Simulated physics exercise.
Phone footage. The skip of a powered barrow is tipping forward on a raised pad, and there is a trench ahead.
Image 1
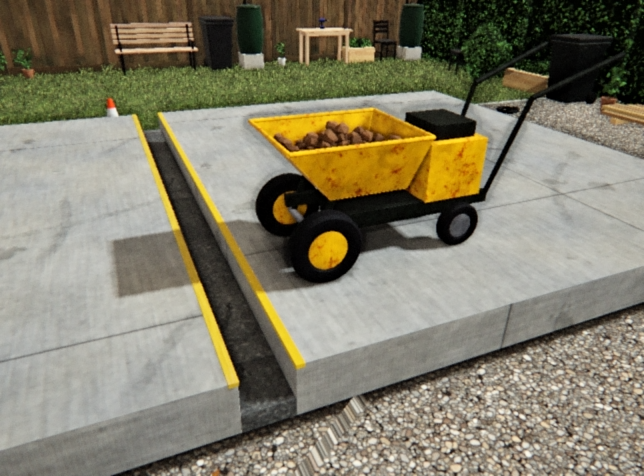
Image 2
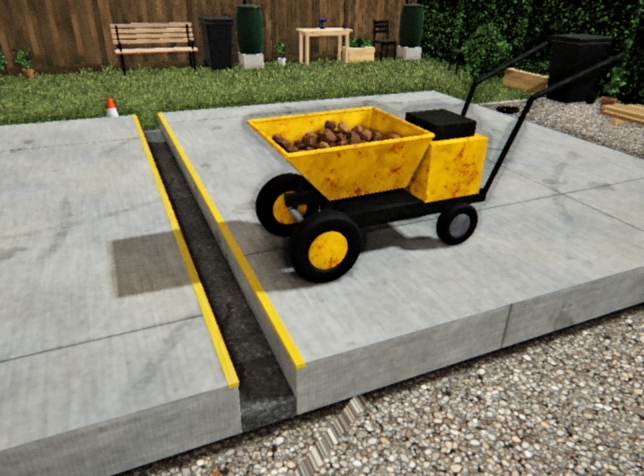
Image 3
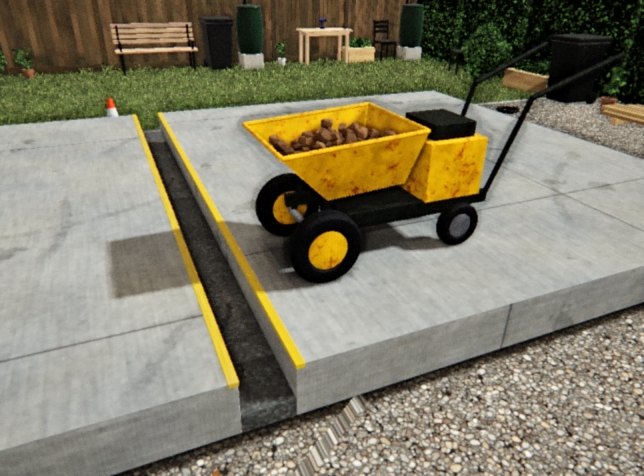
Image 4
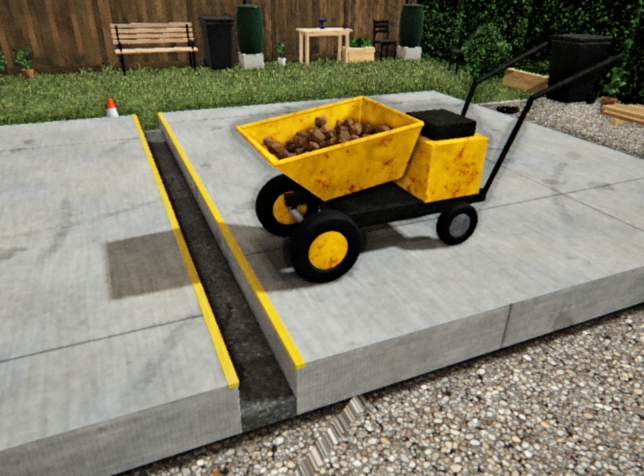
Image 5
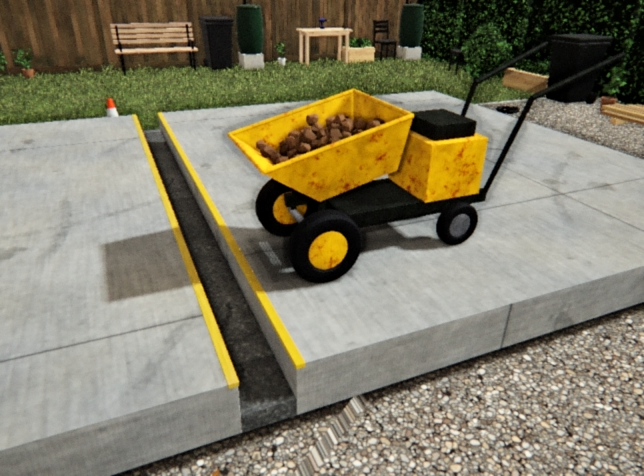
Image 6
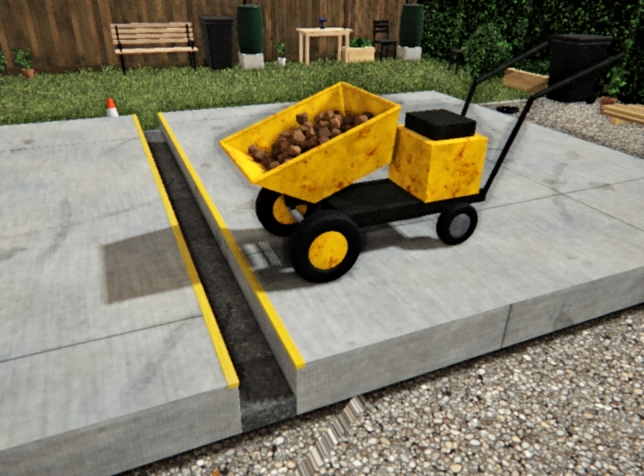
In the video, a yellow powered barrow loaded with brown clods stands on a raised concrete pad beside a narrow, yellow-edged trench, and its skip gradually tilts forward to the left while the wheels stay still.
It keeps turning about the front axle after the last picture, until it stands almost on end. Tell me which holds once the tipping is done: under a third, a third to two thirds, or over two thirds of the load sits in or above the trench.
The trench gets below one third of the load.
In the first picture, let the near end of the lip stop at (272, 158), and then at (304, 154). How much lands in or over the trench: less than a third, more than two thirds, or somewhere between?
In turn: Less than a third; one to two thirds.
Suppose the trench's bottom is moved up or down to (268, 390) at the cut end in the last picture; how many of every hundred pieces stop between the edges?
The share would be around 10 per cent.
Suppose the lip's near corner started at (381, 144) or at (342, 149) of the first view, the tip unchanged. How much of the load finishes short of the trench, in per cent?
Roughly 40 and 10 percent respectively.
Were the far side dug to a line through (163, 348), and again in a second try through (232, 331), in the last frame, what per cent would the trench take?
I'd say some 90 in a hundred, followed by 0 in a hundred.
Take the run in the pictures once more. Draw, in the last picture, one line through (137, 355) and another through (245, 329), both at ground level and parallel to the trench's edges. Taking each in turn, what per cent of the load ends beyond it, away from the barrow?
Roughly 20 and 80 %.
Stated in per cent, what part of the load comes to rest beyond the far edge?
70 %.
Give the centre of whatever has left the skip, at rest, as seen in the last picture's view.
Roughly at pixel (160, 281).
Soon after the last picture, skip tipped steeply; all in the skip.
A little later, skip tipped right over; most in the skip; a stray few in or heaped over the trench; about a quarter beyond it; a stray few falling.
Later still, skip tipped right over; about a quarter in the skip; a small part in or heaped over the trench; about two thirds beyond it.
At rest, skip tipped right over; about a quarter in the skip; a small part in or heaped over the trench; about two thirds beyond it.
